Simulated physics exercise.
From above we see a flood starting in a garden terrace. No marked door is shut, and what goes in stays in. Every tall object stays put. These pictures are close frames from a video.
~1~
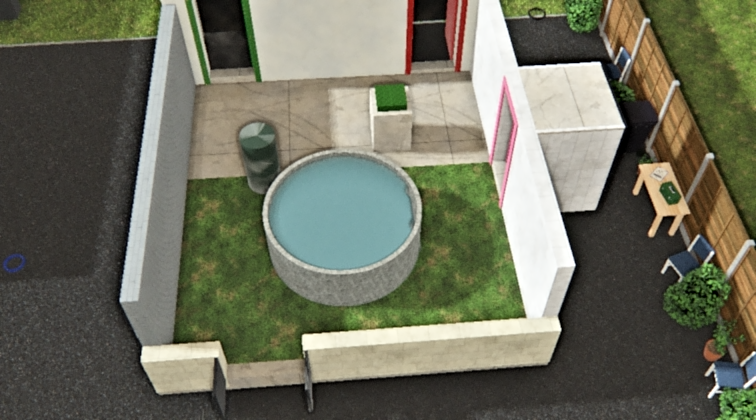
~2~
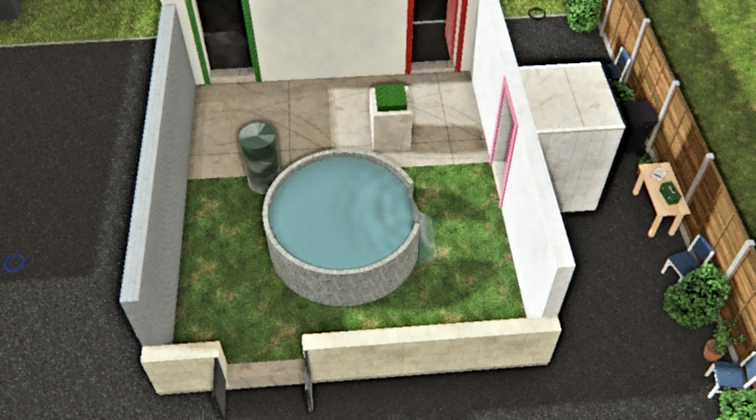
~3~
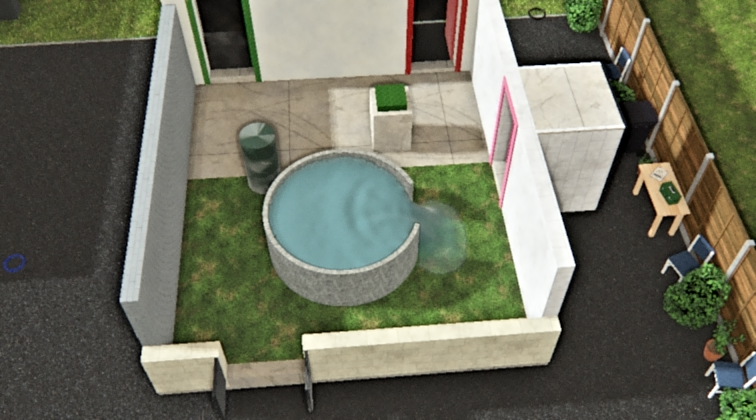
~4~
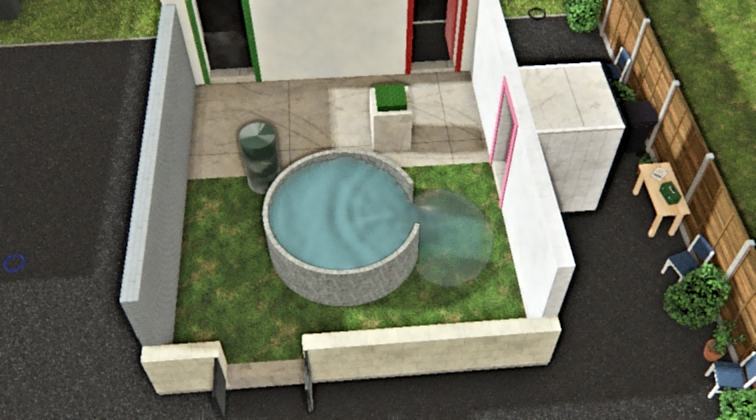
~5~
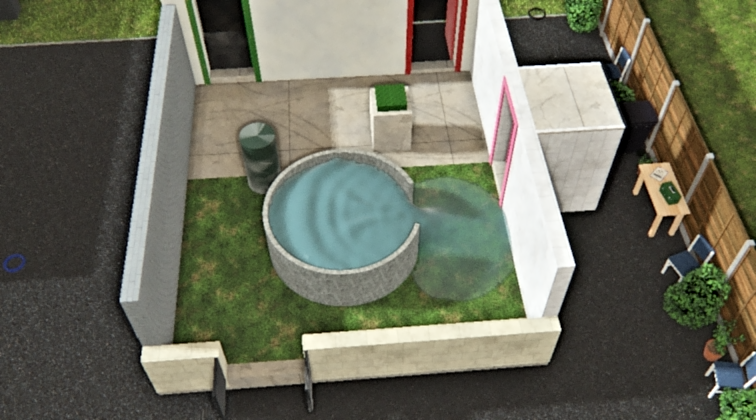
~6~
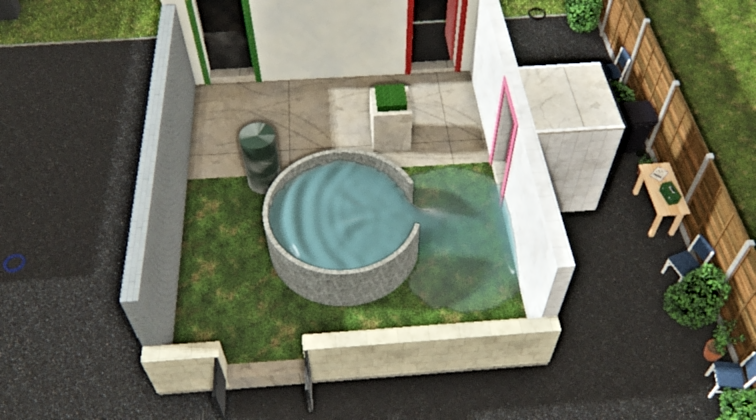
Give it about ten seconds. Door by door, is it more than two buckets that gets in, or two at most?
Green door - two at most; red door - more than two; pink door - more than two.
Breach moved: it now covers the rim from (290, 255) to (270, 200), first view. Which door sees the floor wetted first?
That's the green one.
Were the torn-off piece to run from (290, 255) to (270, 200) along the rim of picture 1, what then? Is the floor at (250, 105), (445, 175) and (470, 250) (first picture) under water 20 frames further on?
Taking the three spots as listed, they end up inundated, spared and spared.
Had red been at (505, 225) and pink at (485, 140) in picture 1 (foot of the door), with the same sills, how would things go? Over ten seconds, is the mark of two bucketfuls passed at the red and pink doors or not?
As it turns out, the red door spills past but the pink door keeps clear.
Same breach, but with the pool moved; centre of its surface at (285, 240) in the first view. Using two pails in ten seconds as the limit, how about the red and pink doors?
Door check - red one: Overshoots; pink one: Overshoots.
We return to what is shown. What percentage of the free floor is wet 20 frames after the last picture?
Estimated share: Around 50 %.
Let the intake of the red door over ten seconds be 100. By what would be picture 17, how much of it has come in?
Near 0 per cent, give or take.
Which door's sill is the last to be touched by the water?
Going by the pictures, I'd say the door marked green.
A moment on, water covers 20 % of the floor; the green door not reached, the red door not reached, the pink door over two buckets in.
Next, water covers 35 % of the floor; the green door not reached, the red door wet at the sill, nothing in, the pink door far over two buckets in.
Then, water covers 50 % of the floor; the green door not reached, the red door over two buckets in, the pink door far over two buckets in.
Later, water covers 90 % of the floor; the green door wet at the sill, nothing in, the red door far over two buckets in, the pink door far over two buckets in.
In the end, water covers 100 % of the floor; the green door wet at the sill, nothing in, the red door far over two buckets in, the pink door far over two buckets in.
